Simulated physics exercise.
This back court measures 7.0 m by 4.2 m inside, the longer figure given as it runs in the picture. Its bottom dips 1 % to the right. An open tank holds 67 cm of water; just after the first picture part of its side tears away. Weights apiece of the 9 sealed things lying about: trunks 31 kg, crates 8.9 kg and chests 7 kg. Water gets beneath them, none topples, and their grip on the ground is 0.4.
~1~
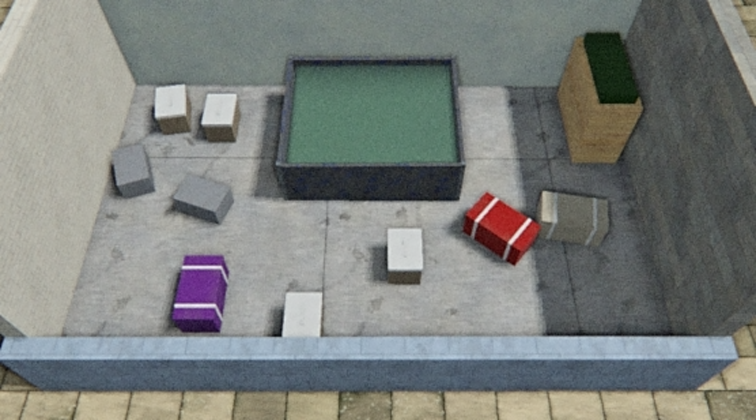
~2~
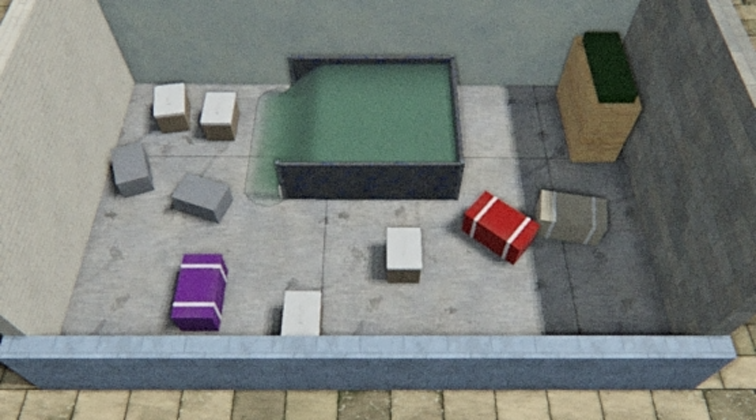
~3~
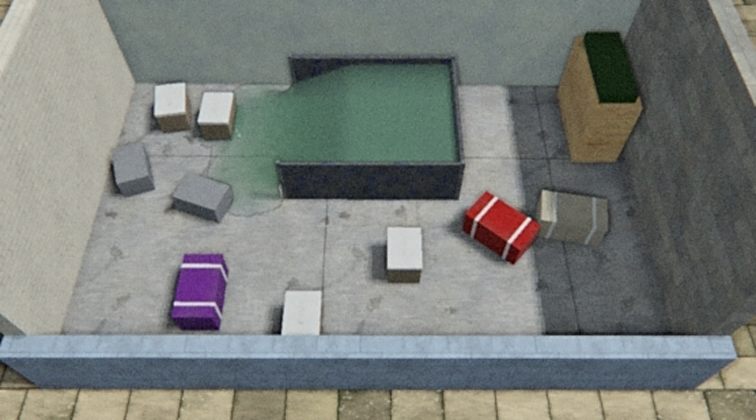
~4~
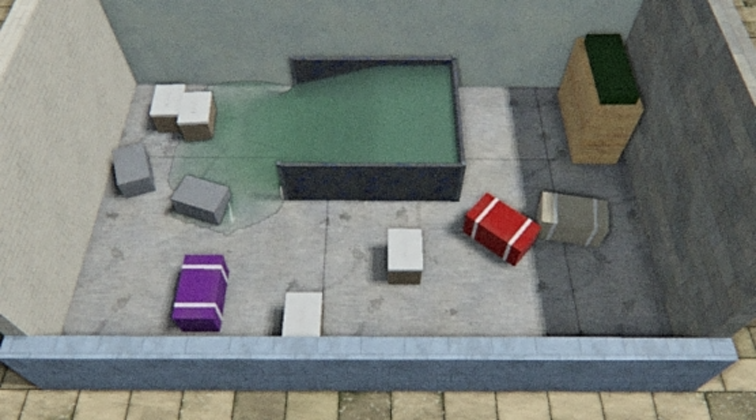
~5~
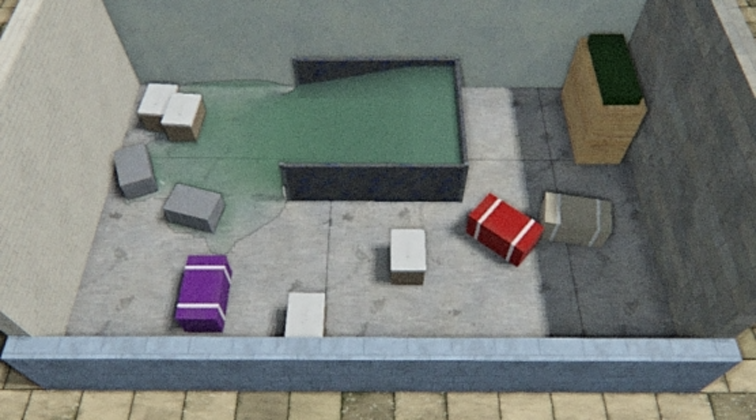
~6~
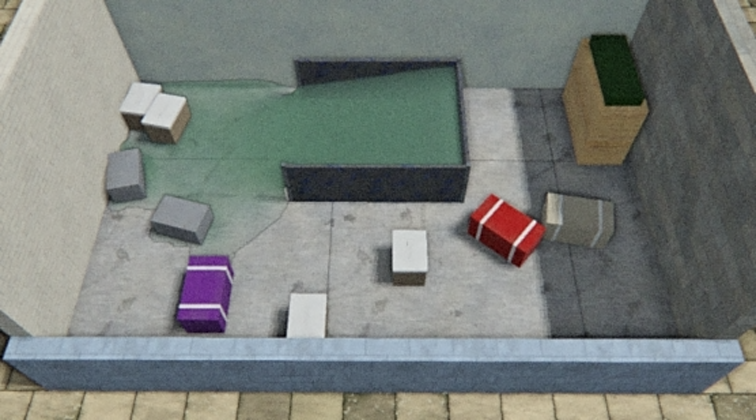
A walled tank of green water lost its left side, and the water spread left across the courtyard floor, pushing two white-topped crates and then nudging gray boxes, while the purple and red trunks stayed put.
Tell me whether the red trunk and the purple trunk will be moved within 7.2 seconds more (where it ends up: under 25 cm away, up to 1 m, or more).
Red trunk is nudged along, purple trunk gets carried off.
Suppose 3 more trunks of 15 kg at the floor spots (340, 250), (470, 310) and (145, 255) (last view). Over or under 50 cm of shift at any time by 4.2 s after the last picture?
In turn: Over, over, over.
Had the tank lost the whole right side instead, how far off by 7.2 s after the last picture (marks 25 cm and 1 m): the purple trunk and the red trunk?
Then the purple trunk ends far away, the red trunk travels far.
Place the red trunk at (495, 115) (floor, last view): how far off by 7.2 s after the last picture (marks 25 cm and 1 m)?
It stays put.
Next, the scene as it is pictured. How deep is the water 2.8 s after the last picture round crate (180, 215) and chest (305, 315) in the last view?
Roughly 13 and 4 cm.
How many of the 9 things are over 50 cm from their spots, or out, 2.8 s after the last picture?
6 of them.
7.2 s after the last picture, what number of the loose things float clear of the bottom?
8 of them.
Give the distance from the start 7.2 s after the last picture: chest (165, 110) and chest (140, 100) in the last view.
In that order: 5 cm, 150 cm.
Then, 0.9 s after the last picture the red trunk is near (508, 222), 0.0 m from its start, aground; the purple trunk is near (203, 287), 0.0 m from its start, aground; 3 afloat.
Then, 2.8 s after the last picture the red trunk is near (508, 222), 0.0 m from its start, aground; the purple trunk is near (304, 247), 1.2 m from its start, aground; 4 afloat.
Then, 4.8 s after the last picture the red trunk is near (525, 208), 0.3 m from its start, aground; the purple trunk is near (357, 211), 2.0 m from its start, aground; 6 afloat.
Then, 7.2 s after the last picture the red trunk is near (539, 205), 0.5 m from its start, afloat; the purple trunk is near (409, 228), 2.5 m from its start, aground; 8 afloat.
